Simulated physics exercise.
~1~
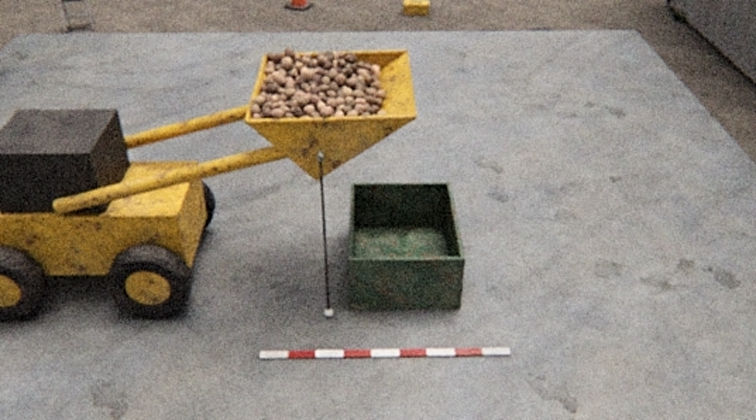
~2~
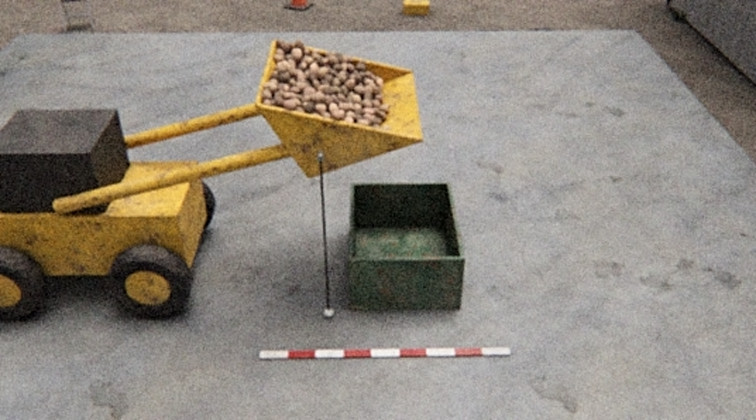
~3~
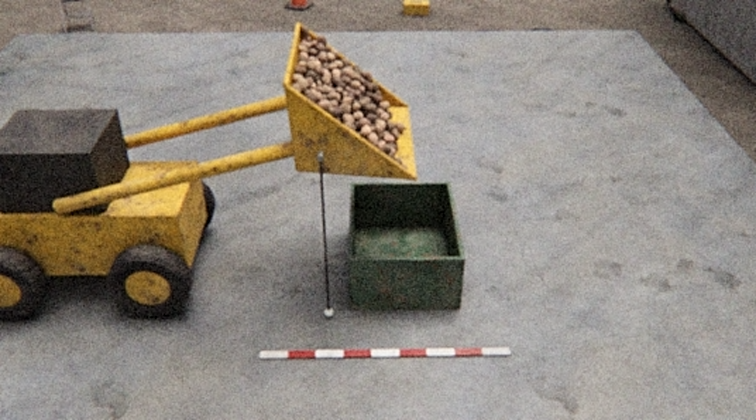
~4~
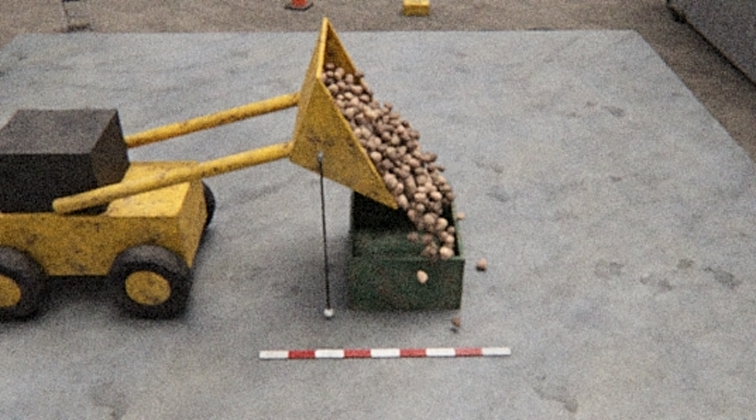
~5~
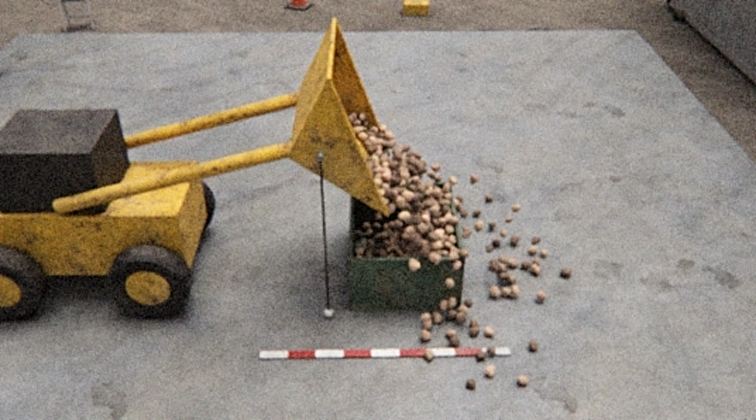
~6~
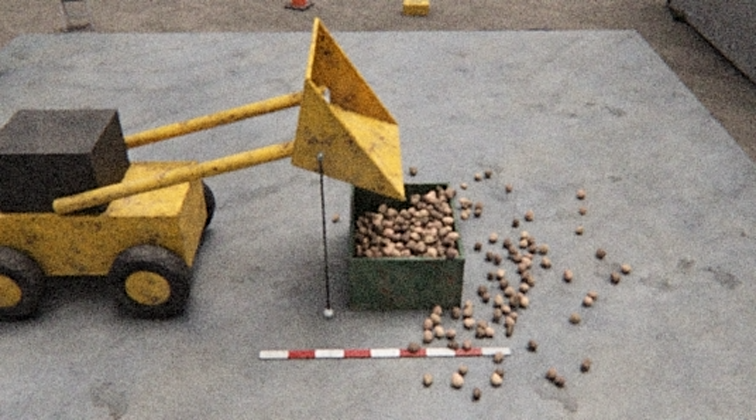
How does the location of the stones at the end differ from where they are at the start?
At the start the stones are heaped in the loader's raised bucket. By the end most of them lie lower down in the green bin, with the rest scattered on the ground to its right and in front of it.
